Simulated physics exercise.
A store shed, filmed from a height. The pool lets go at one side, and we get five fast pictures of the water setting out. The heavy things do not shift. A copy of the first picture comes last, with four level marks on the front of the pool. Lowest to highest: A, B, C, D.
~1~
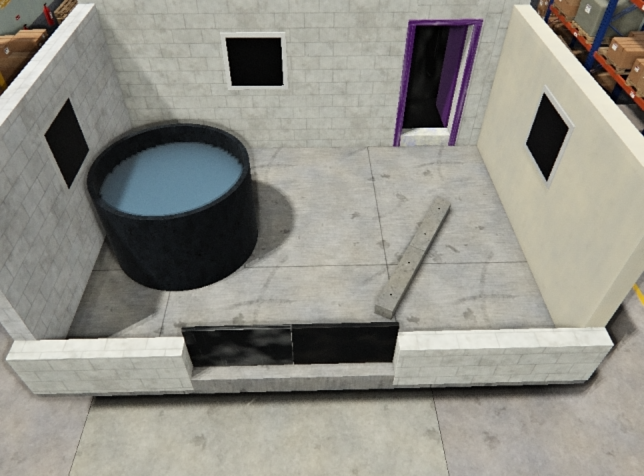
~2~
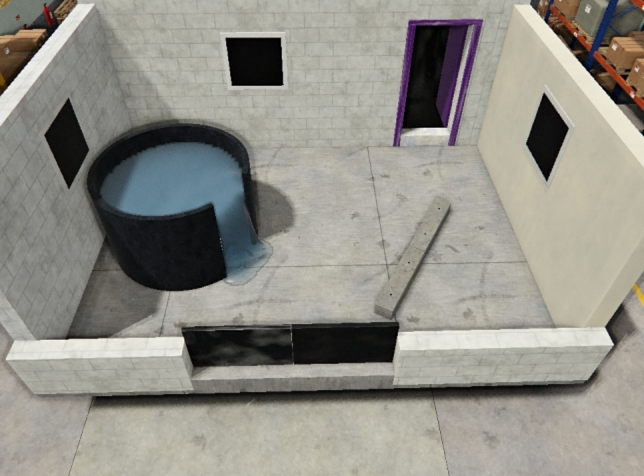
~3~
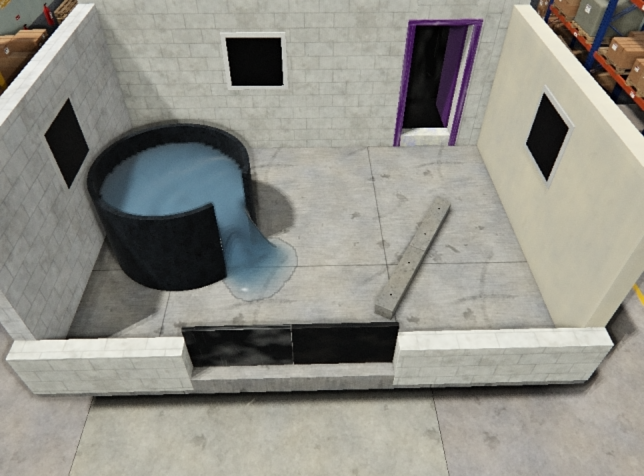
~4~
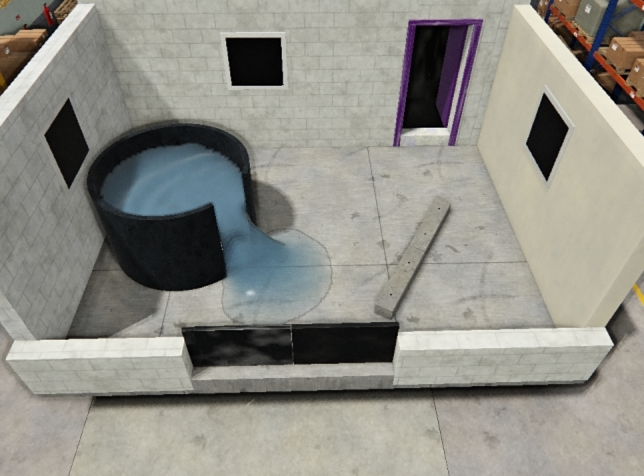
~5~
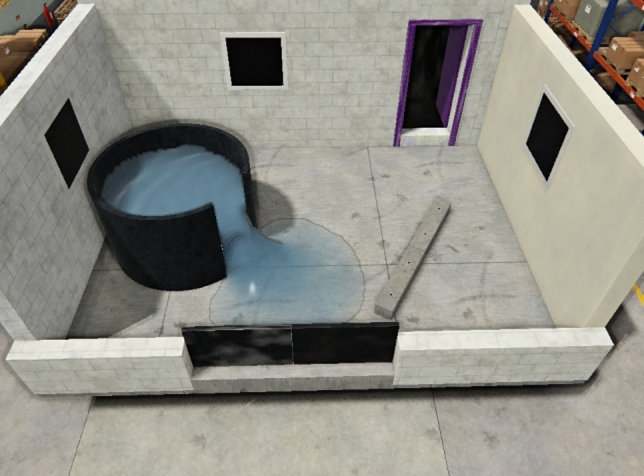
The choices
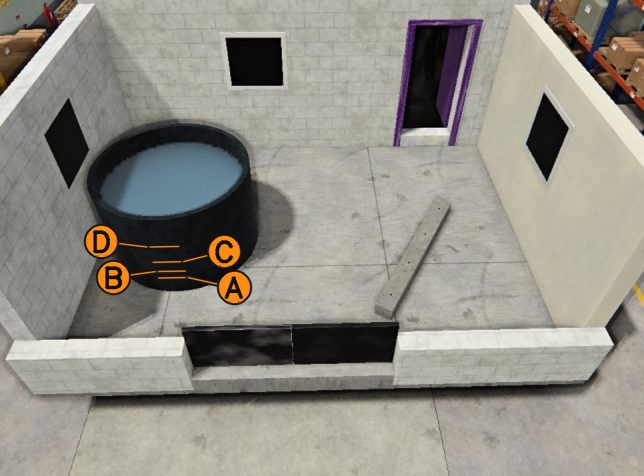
Blue water pours through a gap that opens in the right side of a round black pool and spreads rightward and toward the front across the grey floor in a widening puddle. The still camera looks down into a roofless store shed with pale block walls and dark windows. A purple doorway stands at the back right, a grey beam lies slantwise on the right, and a shut black gate sits in the low front wall.
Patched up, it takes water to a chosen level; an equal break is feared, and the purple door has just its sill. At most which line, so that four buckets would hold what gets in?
Use mark D.
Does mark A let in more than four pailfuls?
No, that is safe.
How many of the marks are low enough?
All four.
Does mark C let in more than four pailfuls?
No, that is safe.
On the marked copy, A at (172, 277); B at (170, 271); C at (167, 261); D at (163, 246); from the bottom up A, B, C, D.
If A is chosen, nothing gets over.
If B is chosen, nothing gets over.
If C is chosen, nothing gets over.
If D is chosen, a bucket or two gets in.
